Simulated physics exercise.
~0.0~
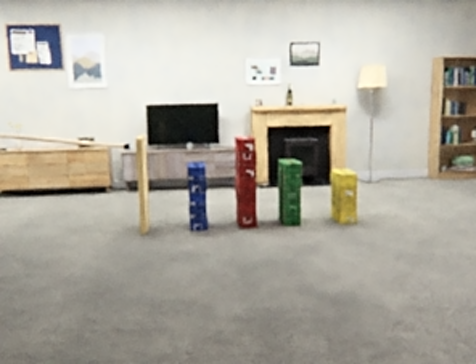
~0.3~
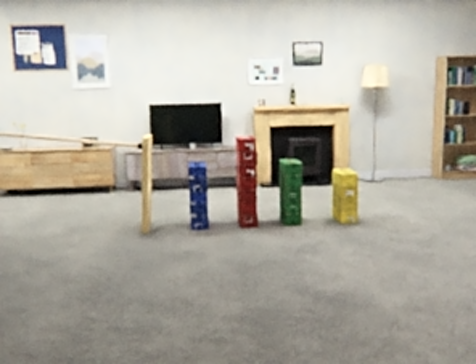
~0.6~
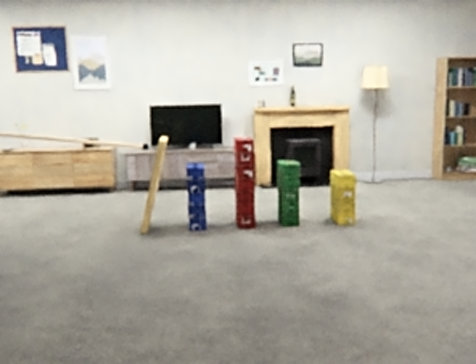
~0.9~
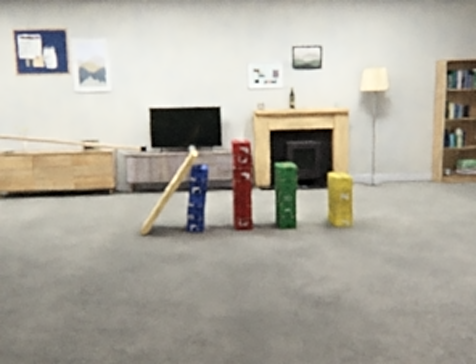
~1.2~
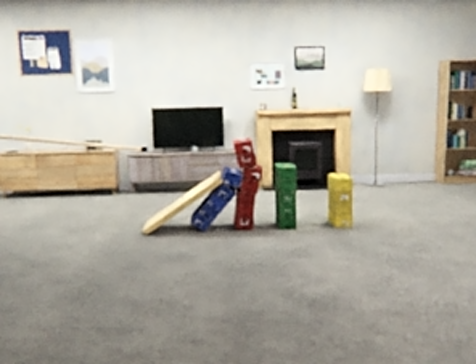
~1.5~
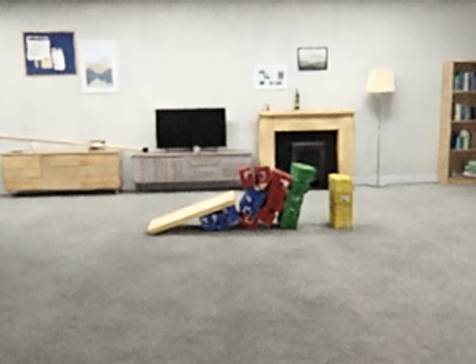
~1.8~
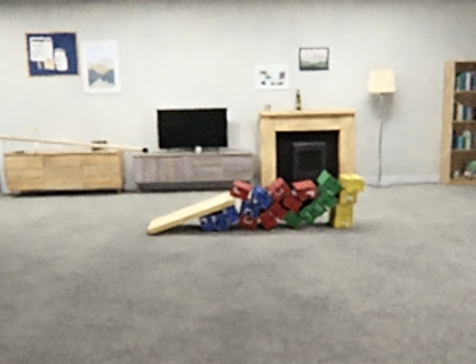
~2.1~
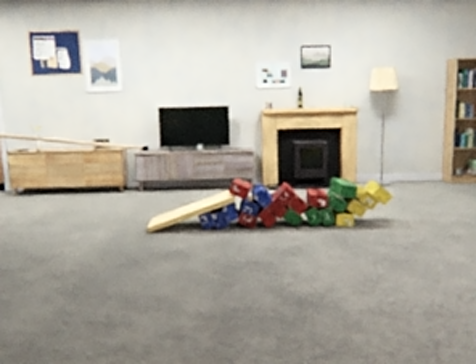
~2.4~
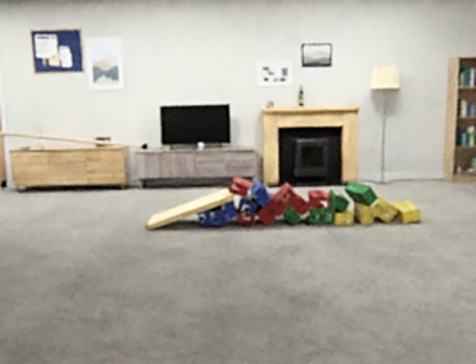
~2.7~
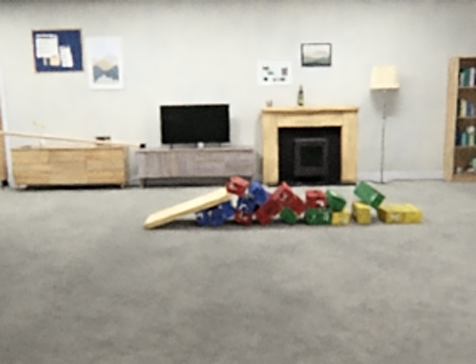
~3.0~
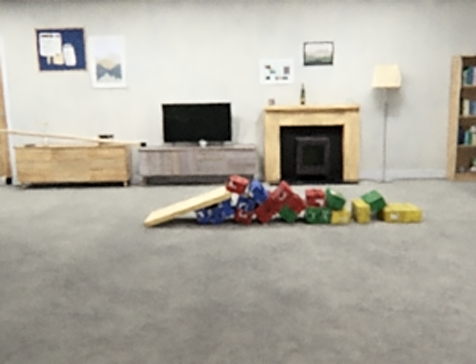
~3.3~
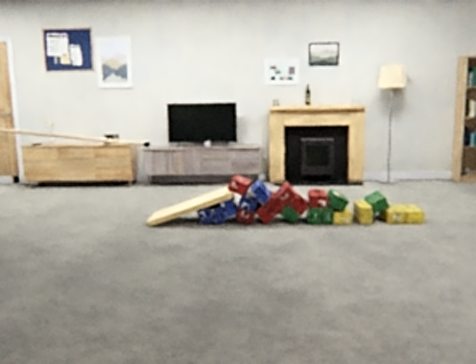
A wooden board tips right into four colored stacks, toppling them into a jumbled heap.
